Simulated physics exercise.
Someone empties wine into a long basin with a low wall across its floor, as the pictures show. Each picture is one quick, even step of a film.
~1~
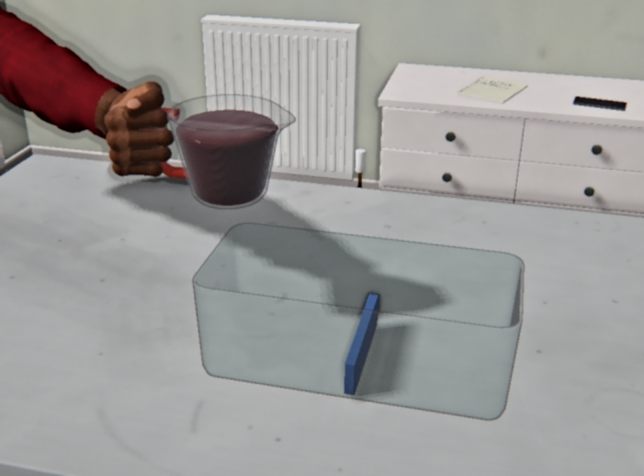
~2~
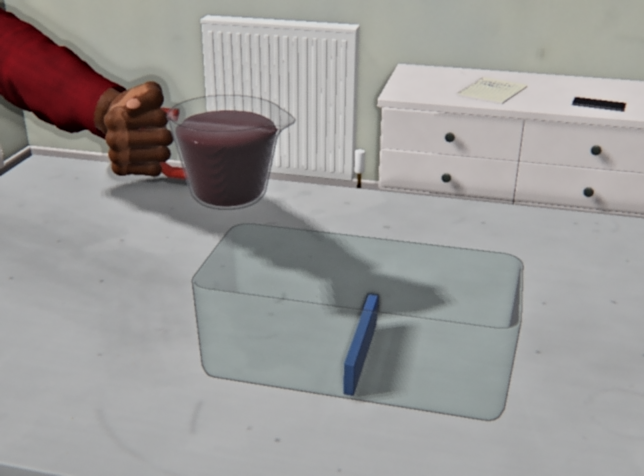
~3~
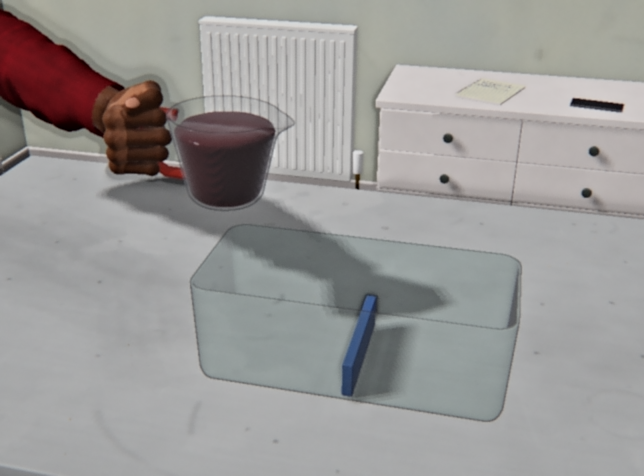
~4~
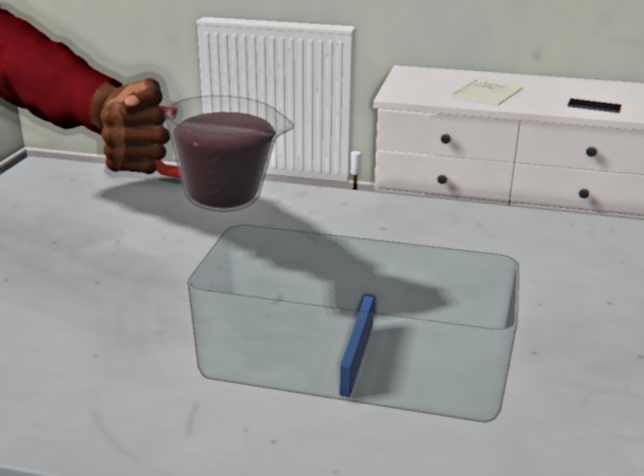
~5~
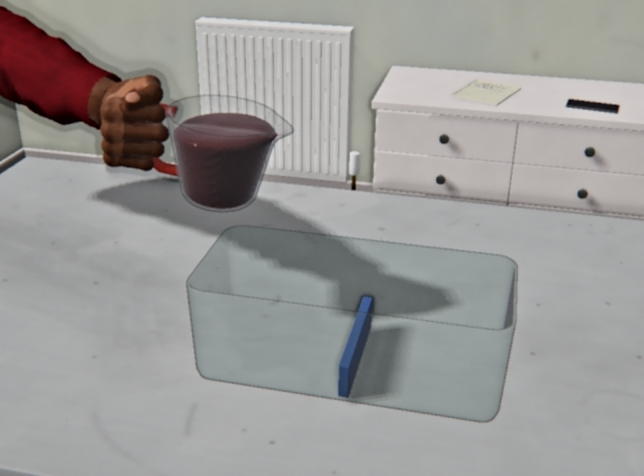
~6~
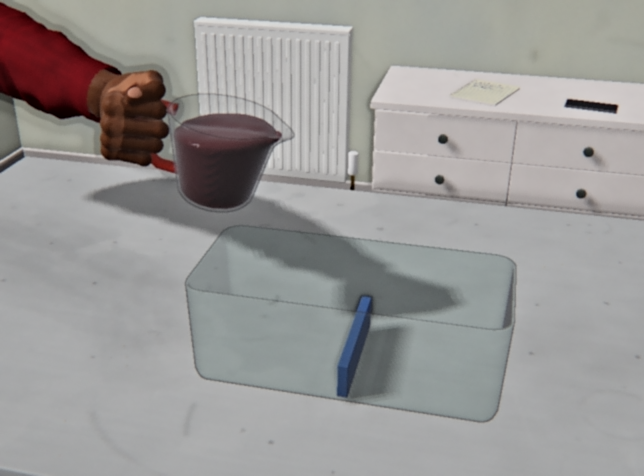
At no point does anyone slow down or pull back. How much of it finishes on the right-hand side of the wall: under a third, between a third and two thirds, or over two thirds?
The share right of the wall is the low band, below one third.
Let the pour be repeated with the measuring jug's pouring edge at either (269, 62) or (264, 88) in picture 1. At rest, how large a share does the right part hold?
One after the other: 5 %, 5 %.
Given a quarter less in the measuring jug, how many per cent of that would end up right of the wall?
Roughly 5 %.
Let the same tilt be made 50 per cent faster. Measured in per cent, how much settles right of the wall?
Around 15 percent.
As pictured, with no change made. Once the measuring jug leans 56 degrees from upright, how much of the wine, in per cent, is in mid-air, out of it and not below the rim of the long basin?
Around 20 in a hundred.
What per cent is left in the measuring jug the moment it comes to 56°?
Some 70 per cent has not yet come out.
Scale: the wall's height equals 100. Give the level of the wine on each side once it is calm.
I'd put the left at about 40 and the right at about 10.
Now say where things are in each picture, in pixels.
In the first frame, tilt 0°; pouring edge (295, 120); surface from (181, 119) to (279, 128); the long basin's rim runs from (214, 253) to (522, 292); the wall's top is at (363, 328).
In the second frame, tilt 0°; pouring edge (295, 121); surface from (181, 120) to (279, 129).
In the third frame, tilt 2°; pouring edge (294, 124); surface from (179, 121) to (277, 131).
In the fourth frame, tilt 4°; pouring edge (293, 127); surface from (179, 122) to (277, 132).
In the fifth frame, tilt 7°; pouring edge (294, 131); surface from (179, 123) to (278, 133).
In the sixth frame, tilt 10°; pouring edge (294, 136); surface from (179, 123) to (282, 134).
A moment on, the measuring jug is tipped part way and 70 per cent is still to pour, 8 is left of the wall and 4 right of it.
Next, the measuring jug is tipped on its side and 16 per cent is still to pour, 56 is left of the wall and 17 right of it.
Then the measuring jug is tipped on its side and 0 per cent is still to pour, 78 is left of the wall and 20 right of it.
Later the measuring jug is tipped on its side and 0 per cent is still to pour, 79 is left of the wall and 20 right of it.
At rest 79 per cent lies left of the wall, 20 right of it and 1 outside.
